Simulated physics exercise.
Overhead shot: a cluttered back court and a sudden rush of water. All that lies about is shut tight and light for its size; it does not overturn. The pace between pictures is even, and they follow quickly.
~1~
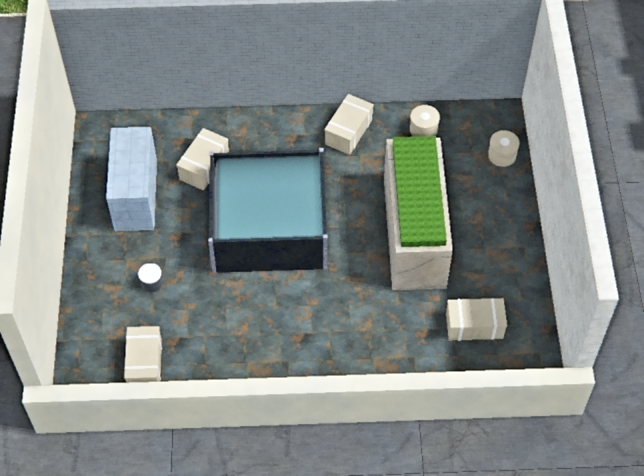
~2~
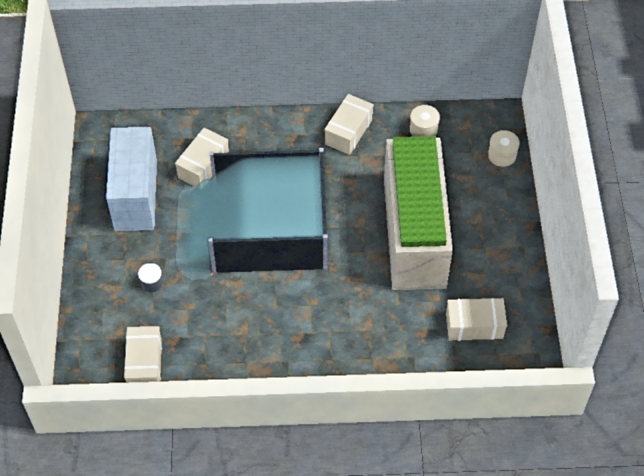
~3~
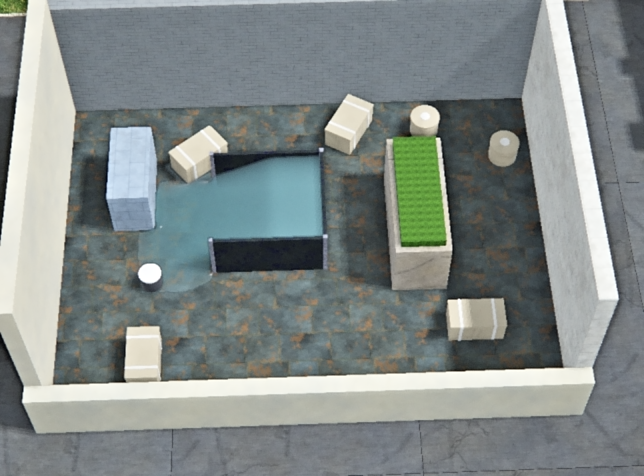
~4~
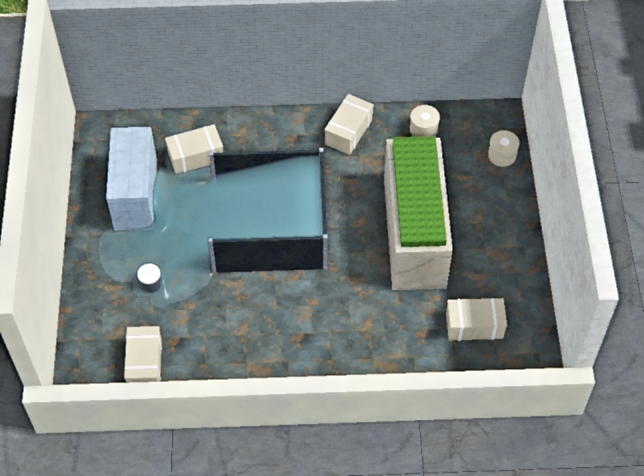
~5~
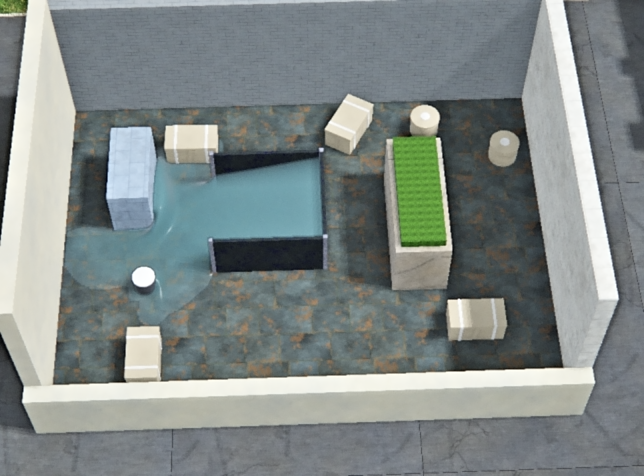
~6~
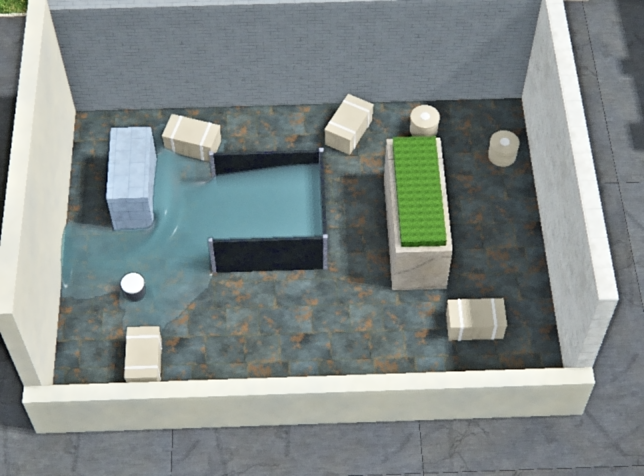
In a walled court, water rushes left from a tank, turning a trunk and then nudging a pail.
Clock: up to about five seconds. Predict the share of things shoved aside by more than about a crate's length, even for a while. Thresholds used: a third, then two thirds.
The result is a share of two thirds and over.
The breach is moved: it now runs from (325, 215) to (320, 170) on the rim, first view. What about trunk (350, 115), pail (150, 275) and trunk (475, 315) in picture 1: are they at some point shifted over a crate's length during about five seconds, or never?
Order as asked: Sent that far; not sent that far; not sent that far.
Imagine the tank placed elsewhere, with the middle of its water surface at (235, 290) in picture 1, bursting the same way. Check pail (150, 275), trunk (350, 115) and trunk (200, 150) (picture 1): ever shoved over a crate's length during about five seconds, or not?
One after the other: Moved that far, moved that far, yes.
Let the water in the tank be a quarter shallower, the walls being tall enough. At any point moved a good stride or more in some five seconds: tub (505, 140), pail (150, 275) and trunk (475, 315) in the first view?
Note, listed order: Didn't cover it / covered it / didn't cover it.
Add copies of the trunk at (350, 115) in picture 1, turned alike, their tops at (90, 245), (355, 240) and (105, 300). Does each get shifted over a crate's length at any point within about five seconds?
In sequence: Knocked well away; hardly budges; knocked well away.
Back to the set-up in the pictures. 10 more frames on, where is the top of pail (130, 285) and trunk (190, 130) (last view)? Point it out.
Near (106, 377) and (273, 129).
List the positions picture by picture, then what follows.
A trunk at (202, 152) rests on the ground; a pail at (150, 273) rests on the ground; 0 of 7 have shifted, in the first picture.
A trunk at (202, 151), on the bottom; a pail at (150, 273) rests on the ground; 0 of 7 have shifted, in the second picture.
A trunk at (198, 147), on the bottom, close to its start; a pail at (150, 273) rests on the ground; 1 of 7 have shifted, in the third picture.
A trunk at (194, 142), on the bottom, close to its start; a pail at (149, 273), on the bottom; 1 of 7 have shifted, in the fourth picture.
A trunk at (191, 137), on the bottom, a stride from its start; a pail at (143, 277) rests on the ground, close to its start; 2 of 7 have shifted, in the fifth picture.
A trunk at (191, 131), on the bottom, a stride from its start; a pail at (132, 283), on the bottom, close to its start; 2 of 7 have shifted, in the sixth picture.
A moment on, 2 of 7 are well off their spots; 0 afloat.
Next, 2 of 7 are well off their spots; 2 afloat.
Later, 4 of 7 are well off their spots; 1 afloat.
In the end, 5 of 7 are well off their spots, and 5 have been at some point; 4 afloat.
